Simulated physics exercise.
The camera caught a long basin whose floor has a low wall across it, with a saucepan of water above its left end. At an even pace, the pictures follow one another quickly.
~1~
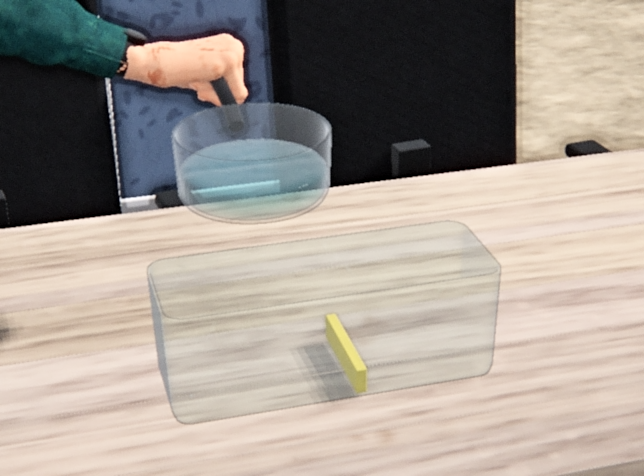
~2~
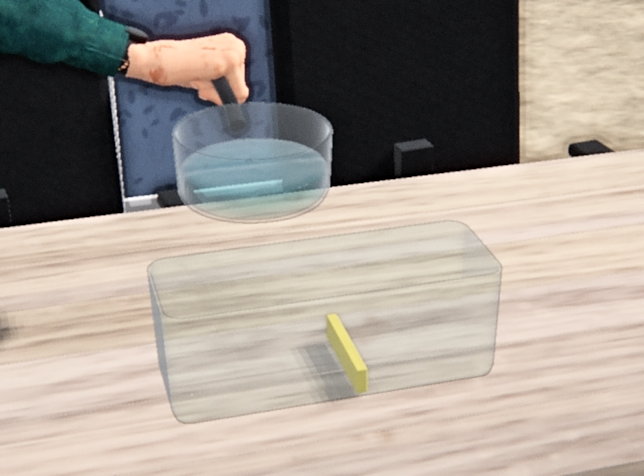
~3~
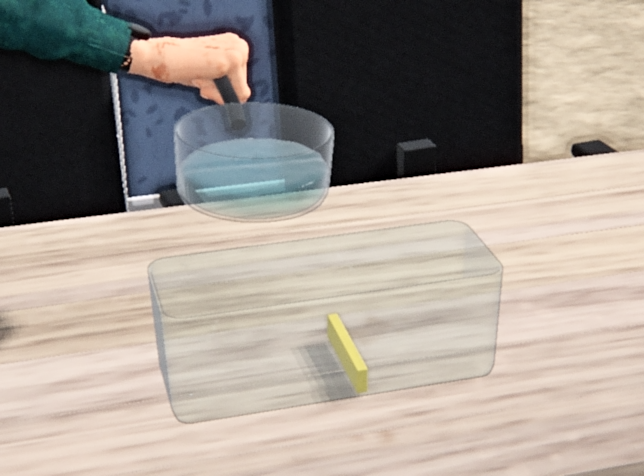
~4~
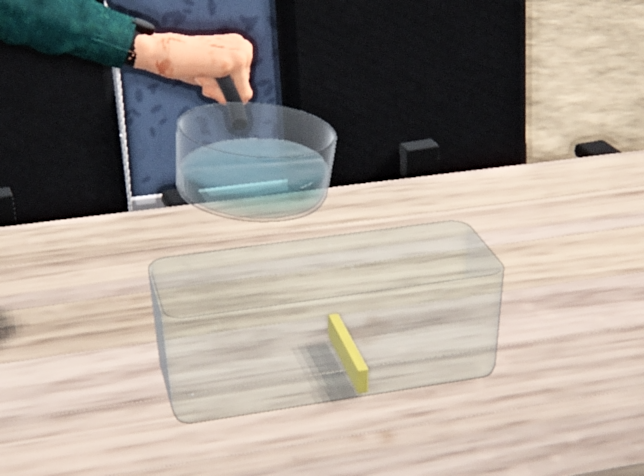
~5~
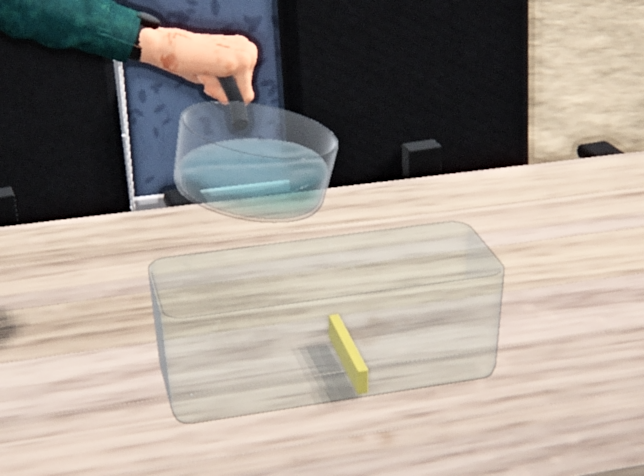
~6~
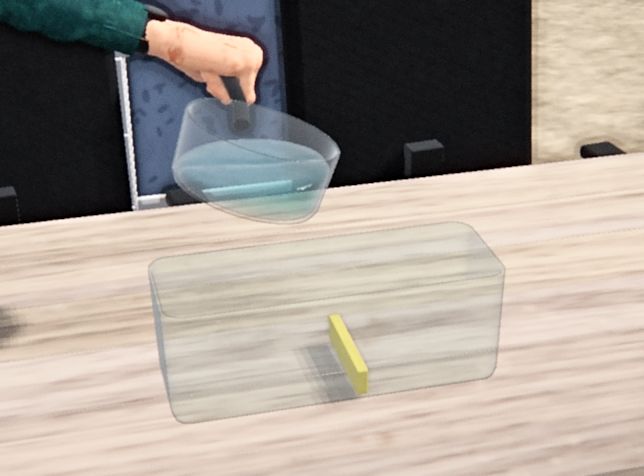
A hand in a green sleeve gradually tilting a clear saucepan of water rightward above a long transparent basin with a low yellow wall.
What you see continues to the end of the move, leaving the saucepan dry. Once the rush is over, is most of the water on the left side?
No, most is on the right.
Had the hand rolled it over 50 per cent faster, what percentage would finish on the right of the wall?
Near 55 parts in a hundred.
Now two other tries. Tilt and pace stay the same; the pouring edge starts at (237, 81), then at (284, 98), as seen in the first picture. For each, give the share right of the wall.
The first start gives some 10 %, the second some 35 %.
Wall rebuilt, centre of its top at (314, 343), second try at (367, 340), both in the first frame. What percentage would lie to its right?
The first placement leaves close to 90 per cent, the second close to 45 per cent.
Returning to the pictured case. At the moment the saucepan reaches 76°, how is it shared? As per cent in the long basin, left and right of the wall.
Left about 0, right about 20.
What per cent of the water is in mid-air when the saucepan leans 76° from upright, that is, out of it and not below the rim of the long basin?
30 %.
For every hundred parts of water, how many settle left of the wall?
35 %.
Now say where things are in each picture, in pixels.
The first frame shows tilt 0°; pouring edge (327, 124); surface from (180, 173) to (322, 156); the long basin's rim runs from (155, 292) to (482, 246); the wall's top is at (345, 342).
The second frame shows tilt 1°; pouring edge (328, 124); surface from (179, 172) to (324, 156).
The third frame shows tilt 3°; pouring edge (329, 127); surface from (179, 170) to (324, 156).
The fourth frame shows tilt 7°; pouring edge (332, 132); surface from (179, 169) to (323, 157).
The fifth frame shows tilt 12°; pouring edge (334, 138); surface from (178, 169) to (325, 157).
The sixth frame shows tilt 19°; pouring edge (335, 147); surface from (175, 167) to (326, 157).
A moment on, the tilt is 76° and 50 per cent is still to pour, 0 is left of the wall and 20 right of it.
Next, the tilt is 108° and 7 per cent is still to pour, 20 is left of the wall and 65 right of it.
Then the tilt is 113° and 0 per cent is still to pour, 33 is left of the wall and 67 right of it.
Later the tilt is 113° and 0 per cent is still to pour, 34 is left of the wall and 65 right of it.
At rest 34 per cent lies left of the wall, 66 right of it and 0 outside.
